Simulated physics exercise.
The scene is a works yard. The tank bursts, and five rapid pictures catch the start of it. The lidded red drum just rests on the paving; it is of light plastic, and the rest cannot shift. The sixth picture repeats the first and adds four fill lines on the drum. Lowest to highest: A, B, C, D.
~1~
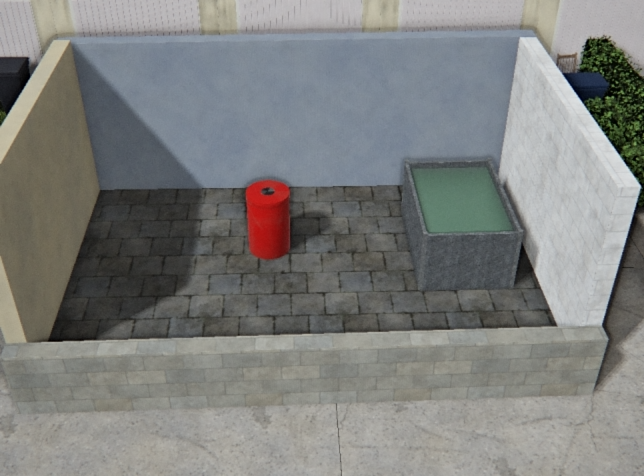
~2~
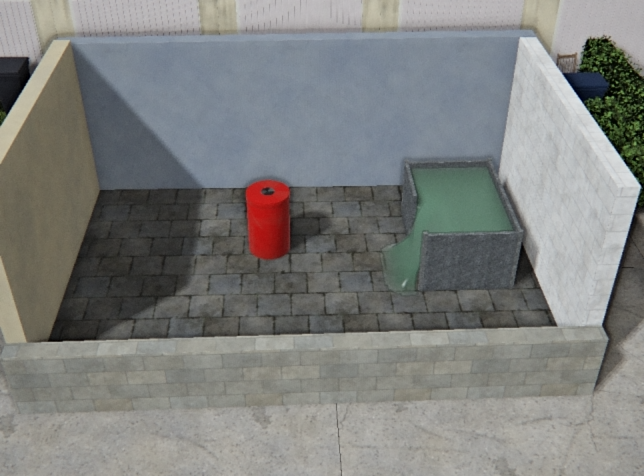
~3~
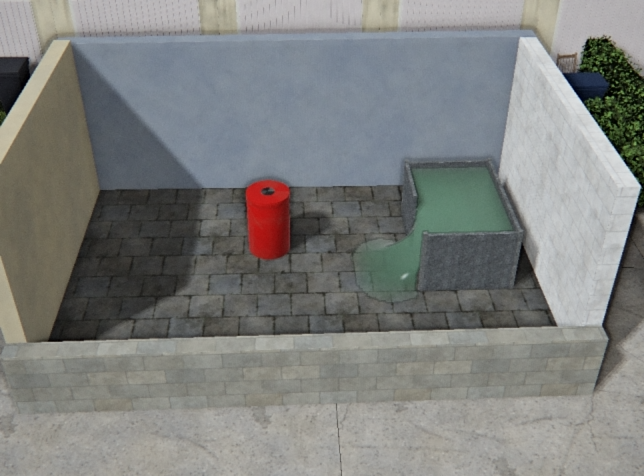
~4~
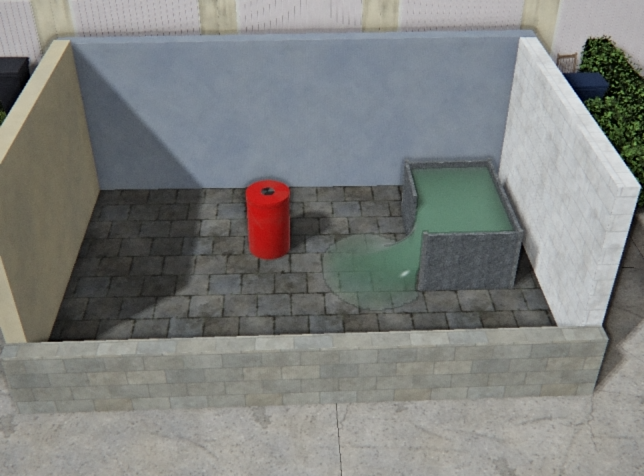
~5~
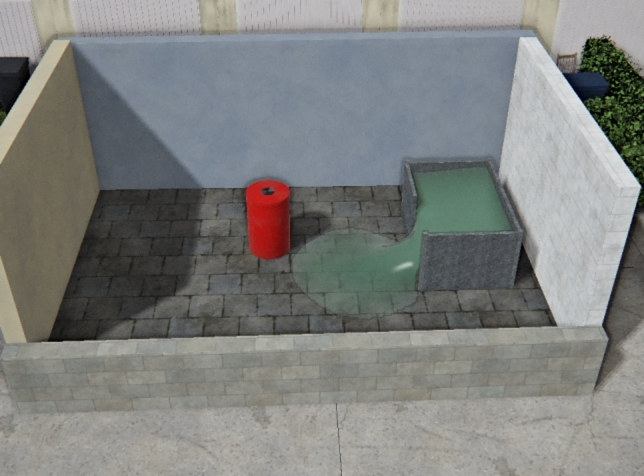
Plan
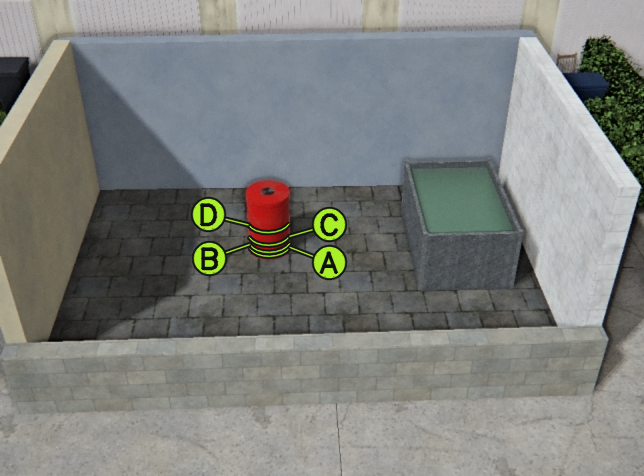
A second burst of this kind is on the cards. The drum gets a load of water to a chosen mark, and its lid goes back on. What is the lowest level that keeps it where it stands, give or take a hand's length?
The answer is level D.
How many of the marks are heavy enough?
One of them.
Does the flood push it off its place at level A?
Yes, it does.
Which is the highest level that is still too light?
The answer is C.
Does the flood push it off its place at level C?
Yes, that goes wrong.
On the marked copy, A at (269, 256); B at (269, 252); C at (269, 245); D at (268, 232); from the bottom up A, B, C, D.
If A is chosen, it is pushed about 4 times its own width away.
If B is chosen, it is pushed about twice its own width away.
If C is chosen, it is pushed about half its own width away.
If D is chosen, it does not move.
